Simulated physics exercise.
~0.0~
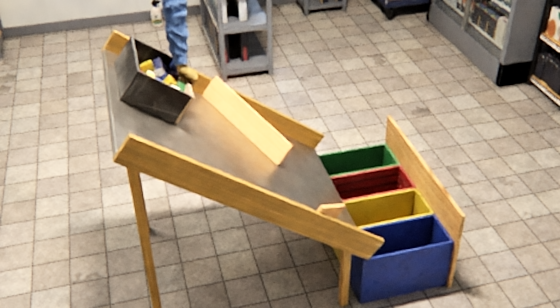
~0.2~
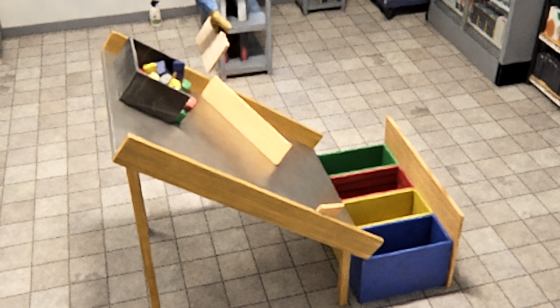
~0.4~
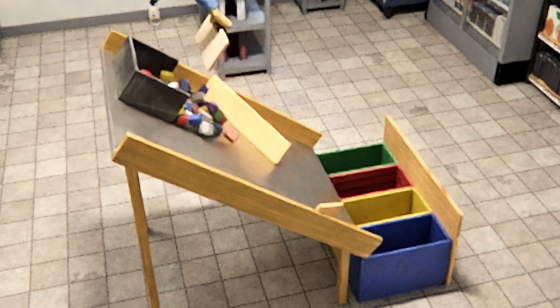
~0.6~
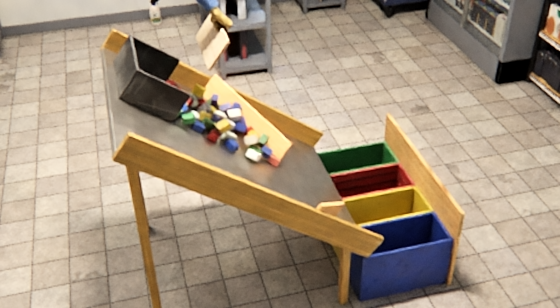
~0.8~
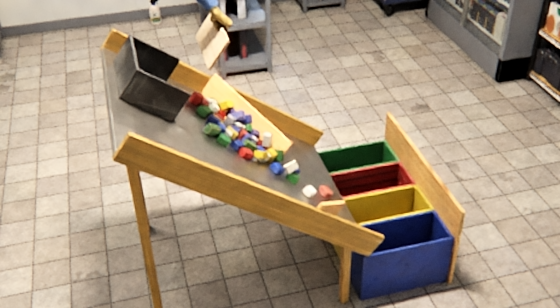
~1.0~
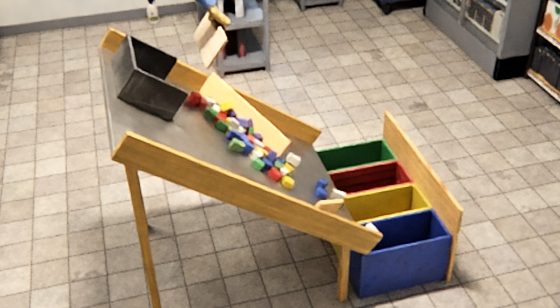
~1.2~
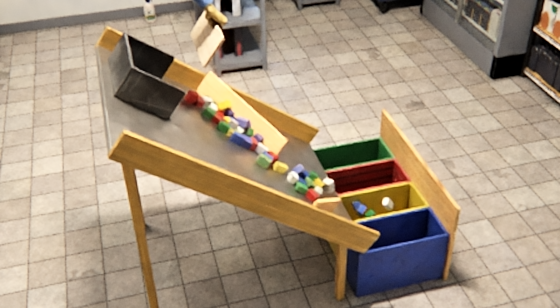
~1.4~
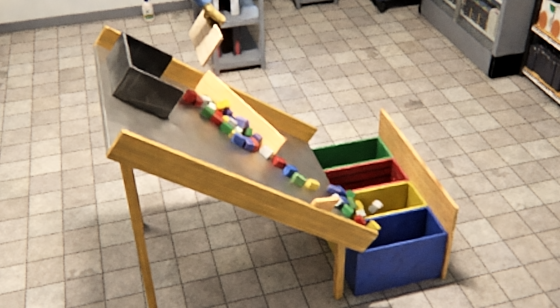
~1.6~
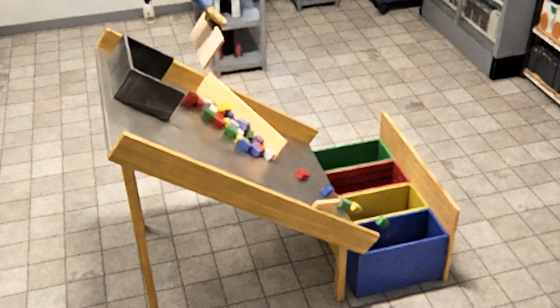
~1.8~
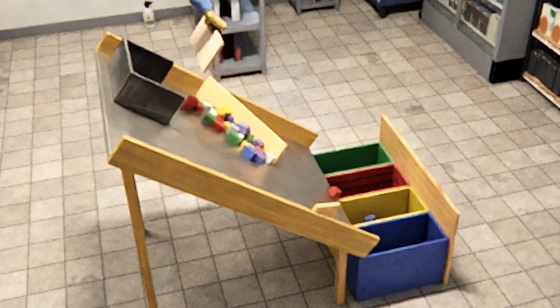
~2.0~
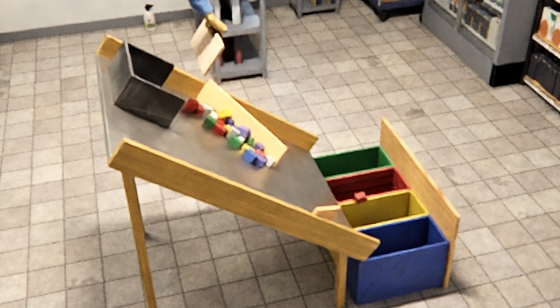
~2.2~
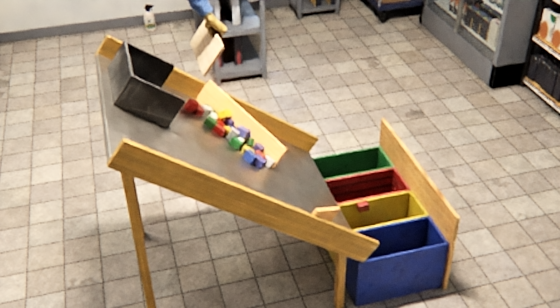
Colourful toy bricks tumble down a ramp, some dropping into bins while others stay on the slope.
